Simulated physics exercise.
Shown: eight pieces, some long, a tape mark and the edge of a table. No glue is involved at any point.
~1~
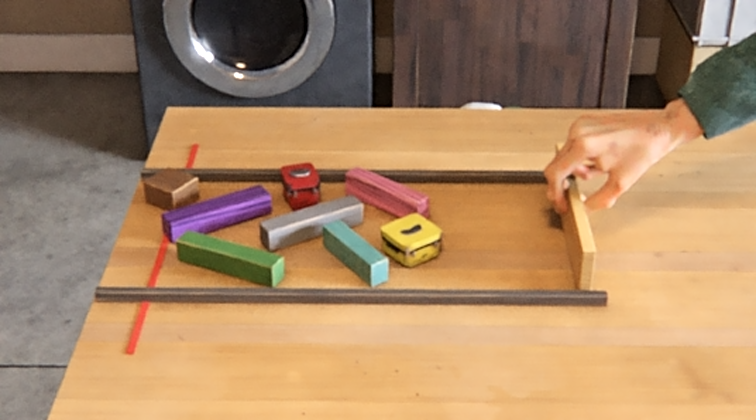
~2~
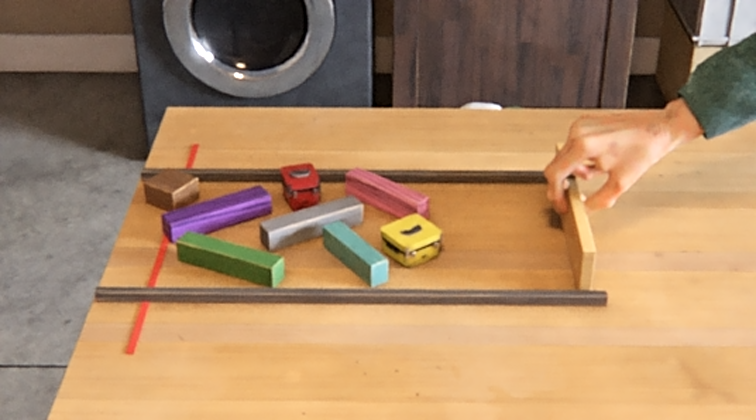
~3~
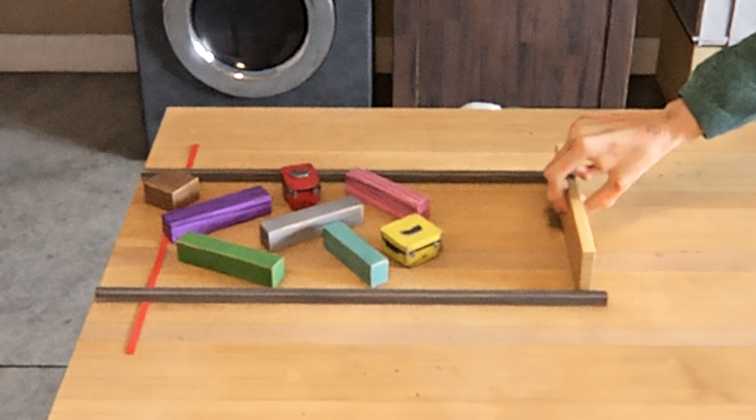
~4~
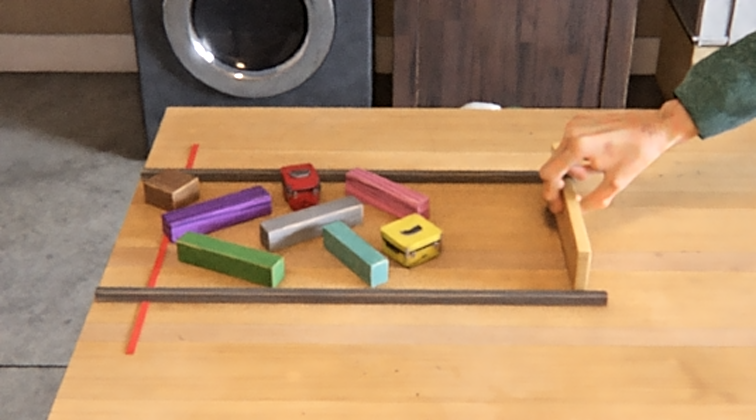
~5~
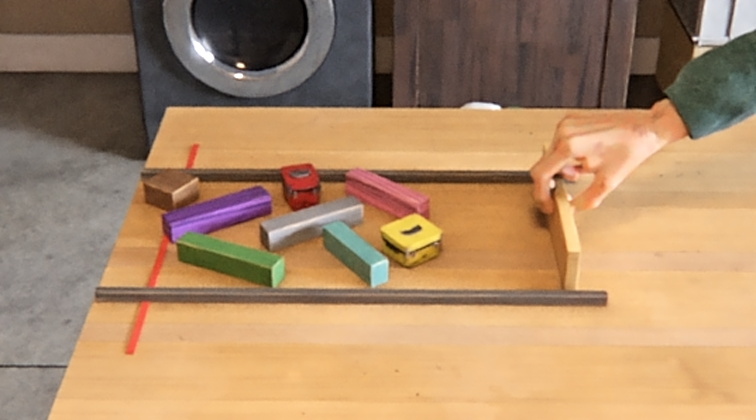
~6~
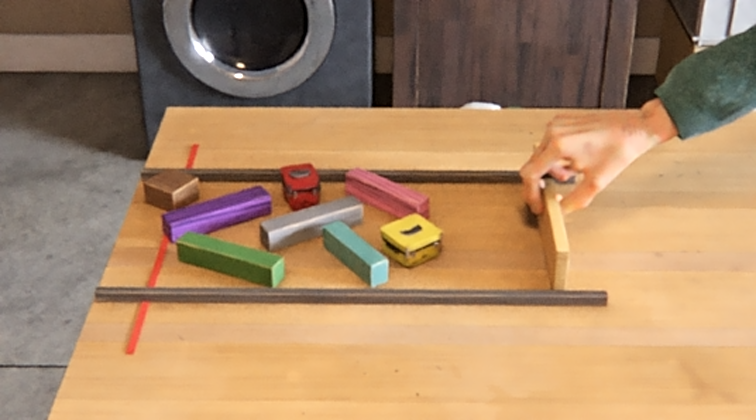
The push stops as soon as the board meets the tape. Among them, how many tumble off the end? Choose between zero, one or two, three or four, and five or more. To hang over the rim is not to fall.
The count is three or four.
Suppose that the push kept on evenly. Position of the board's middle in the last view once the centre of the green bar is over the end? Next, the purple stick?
Around (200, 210) first and around (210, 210) second.
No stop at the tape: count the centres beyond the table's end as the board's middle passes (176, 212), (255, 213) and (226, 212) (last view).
Respectively, 4, 0 and 0.
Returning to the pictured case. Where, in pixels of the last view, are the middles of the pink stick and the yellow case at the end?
I'd say approximately (167, 195) and then (139, 233).
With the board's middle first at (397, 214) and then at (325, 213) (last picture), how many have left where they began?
I get 3 at the one place and 6 at the other.
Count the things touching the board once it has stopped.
Number: 3.
Soon after, none off yet; brown block at rest near (172, 191); purple stick at rest near (218, 214); green bar at rest near (230, 259).
At rest, the number that fall off is three or four; fallen, grey stick, green bar, purple stick and brown block.
